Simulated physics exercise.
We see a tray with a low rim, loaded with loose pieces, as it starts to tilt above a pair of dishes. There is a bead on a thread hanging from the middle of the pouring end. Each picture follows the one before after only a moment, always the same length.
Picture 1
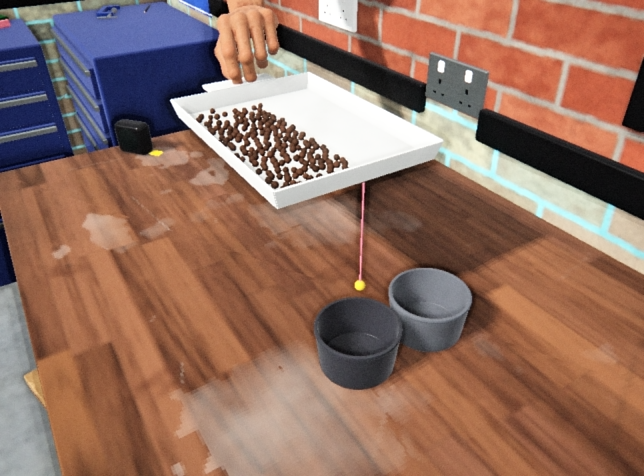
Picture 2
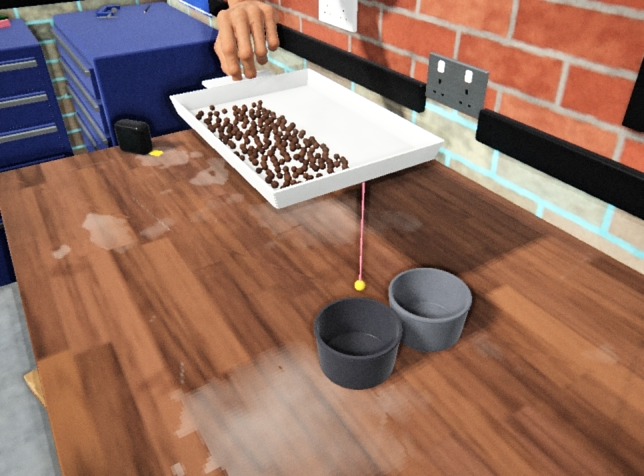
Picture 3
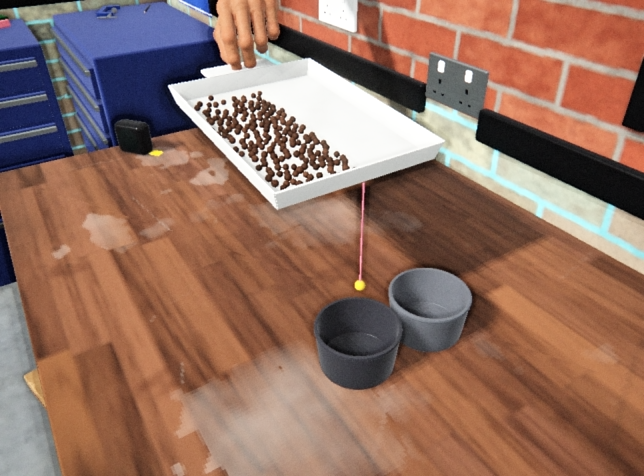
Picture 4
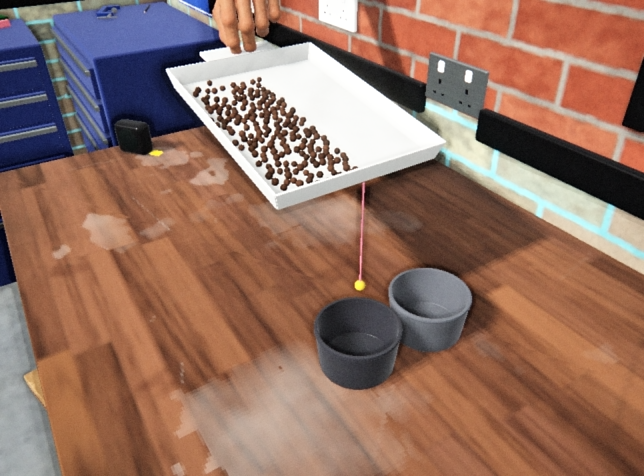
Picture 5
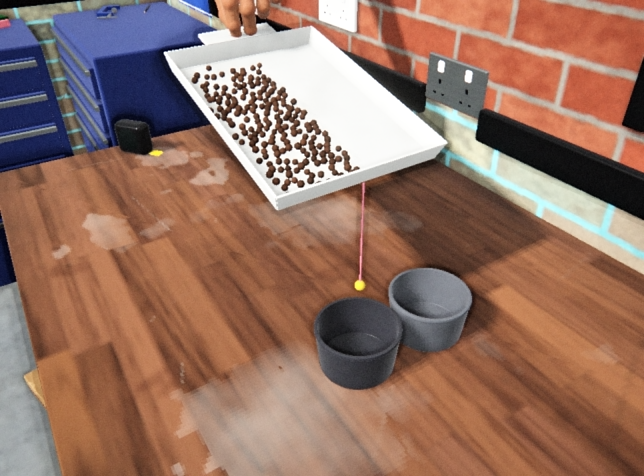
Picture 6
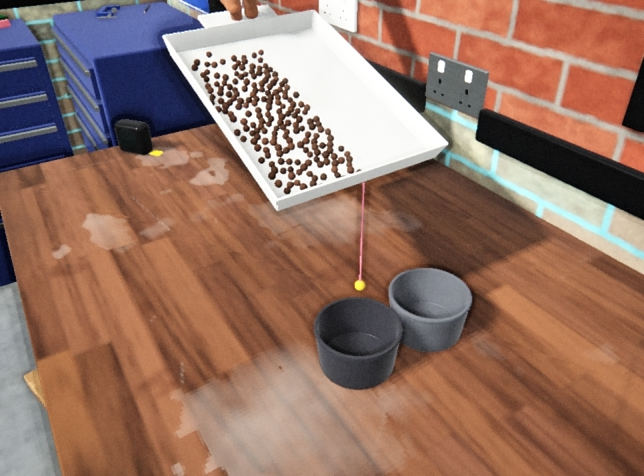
In the video, a hand holds the far end of a white tray of small brown berries above two dark grey dishes on a wooden surface, then raises that end, tilting the tray progressively more steeply toward the viewer.
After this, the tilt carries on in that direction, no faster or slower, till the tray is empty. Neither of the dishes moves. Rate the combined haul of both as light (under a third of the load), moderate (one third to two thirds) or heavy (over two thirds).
A moderate haul.
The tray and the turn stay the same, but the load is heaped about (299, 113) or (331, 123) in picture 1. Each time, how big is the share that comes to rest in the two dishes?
Roughly 60 per cent, then roughly 60 per cent.
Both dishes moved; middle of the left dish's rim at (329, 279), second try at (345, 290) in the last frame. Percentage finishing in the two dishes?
0 %, then 0 %.
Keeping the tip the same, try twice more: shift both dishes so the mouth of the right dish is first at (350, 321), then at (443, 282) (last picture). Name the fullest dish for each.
Attempt 1: The one on the right side. Attempt 2: The one on the left side.
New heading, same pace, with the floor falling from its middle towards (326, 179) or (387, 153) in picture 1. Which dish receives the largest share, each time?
Result 1: The left-hand one; result 2: The right-hand one.
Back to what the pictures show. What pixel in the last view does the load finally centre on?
(363, 367).
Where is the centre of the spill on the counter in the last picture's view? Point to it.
The centre sits close to (354, 437).
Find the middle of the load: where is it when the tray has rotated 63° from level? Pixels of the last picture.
In the last view, the load is centred close to (328, 178).
Just after the last frame, tray tipped steeply; almost all on the tray; just a few in the left dish; about a tenth in the air.
A moment on, tray tipped past a quarter turn; roughly a quarter on the tray; about a tenth in the left dish; just a few in the right dish; about a tenth outside both; roughly half in the air.
Further on, tray tipped past a quarter turn; roughly a third in the left dish; about a tenth in the right dish; roughly half outside both.
When it is over, tray tipped past a quarter turn; roughly a third in the left dish; about a tenth in the right dish; roughly half outside both.
